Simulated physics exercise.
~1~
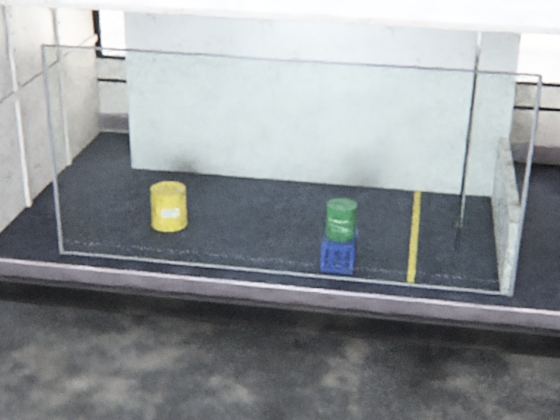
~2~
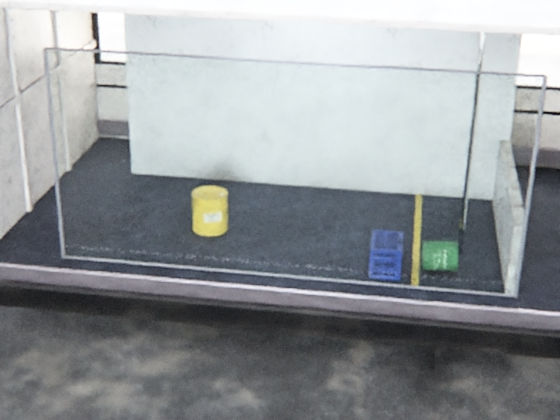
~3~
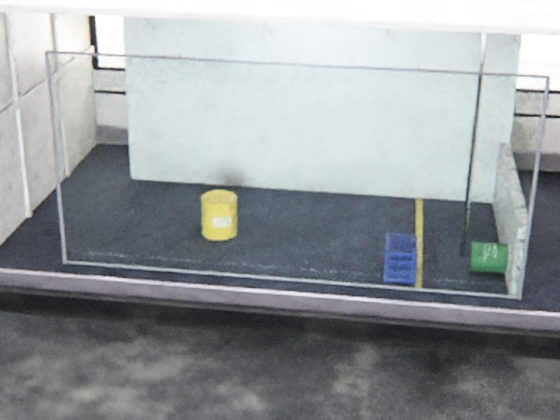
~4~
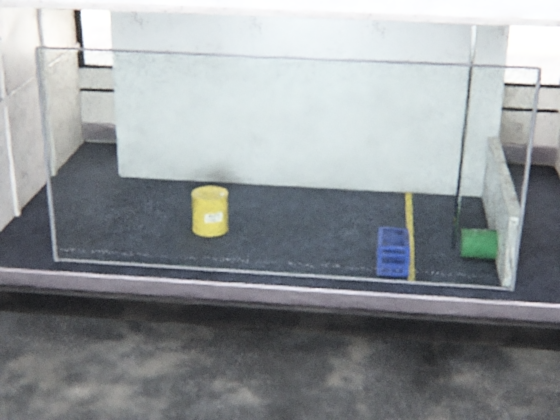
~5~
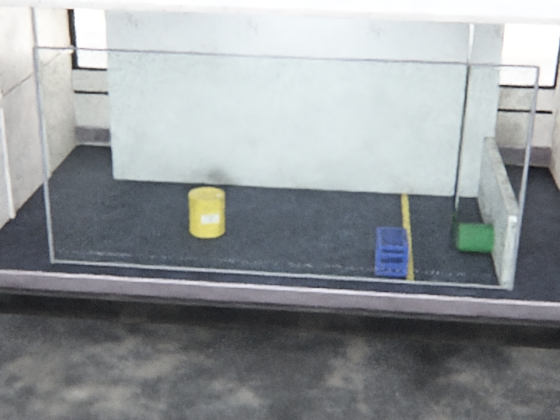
Green bucket toppling off a sliding blue crate and crossing the yellow line, while crate and yellow drum stop short of it.
